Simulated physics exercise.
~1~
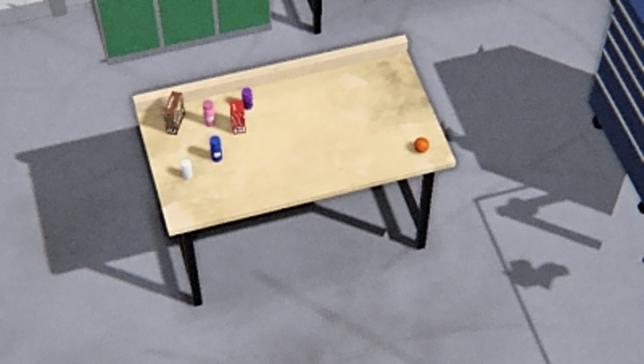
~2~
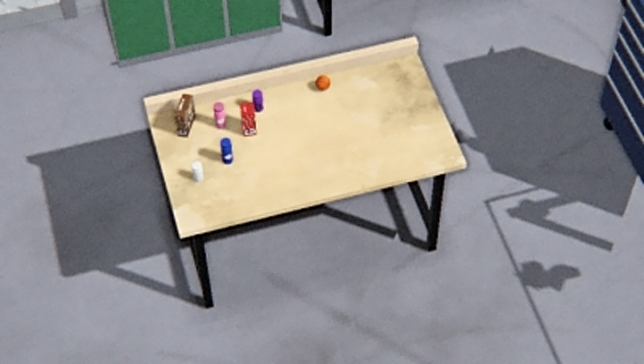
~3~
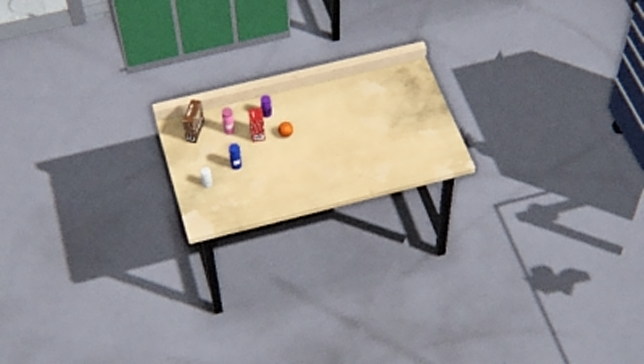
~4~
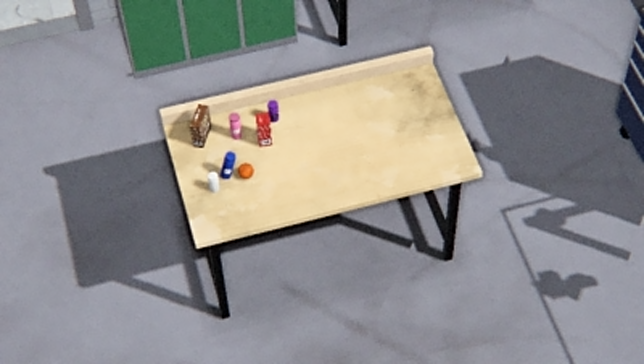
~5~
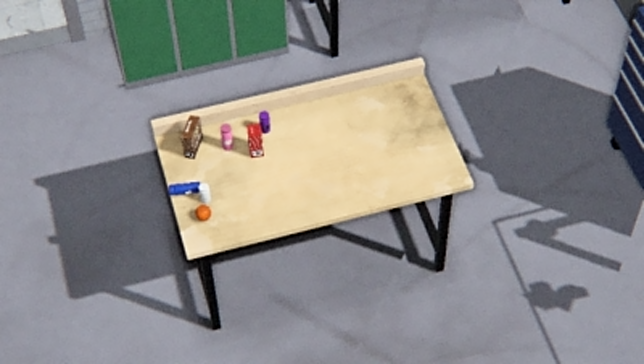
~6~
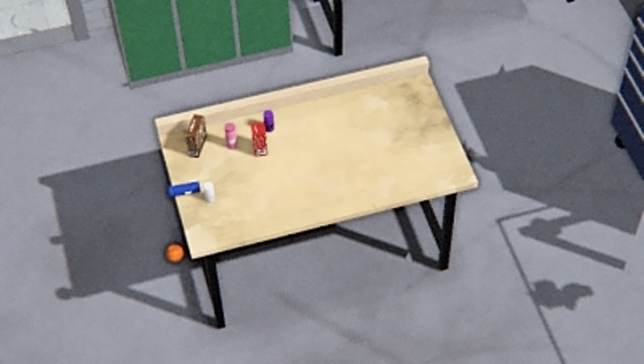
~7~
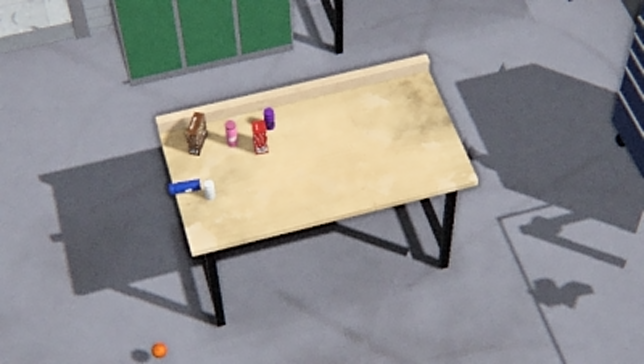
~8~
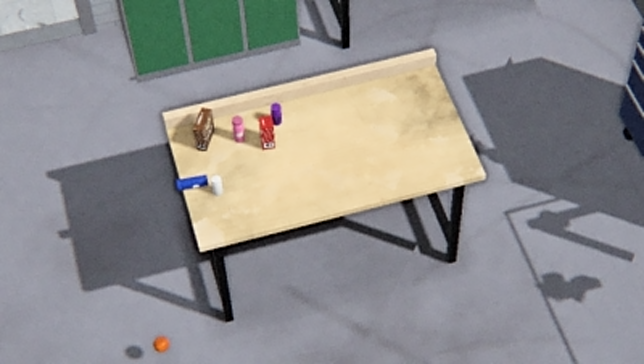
On a concrete floor, a pale wooden table with black legs holds a brown packet, a red carton and pink, purple, blue and white shakers toward its left side, while an orange ball sits near the right edge. The ball rolls left and away to the raised batten along the far edge, then heads back toward the near left, passing the red carton. It reaches the blue shaker, which tips and falls onto its side beside the white one. The ball carries on past them, leaves the table at the near left corner and drops to the floor. At the end it is on the floor, the blue shaker lies at the table's left edge, and the other items still stand.
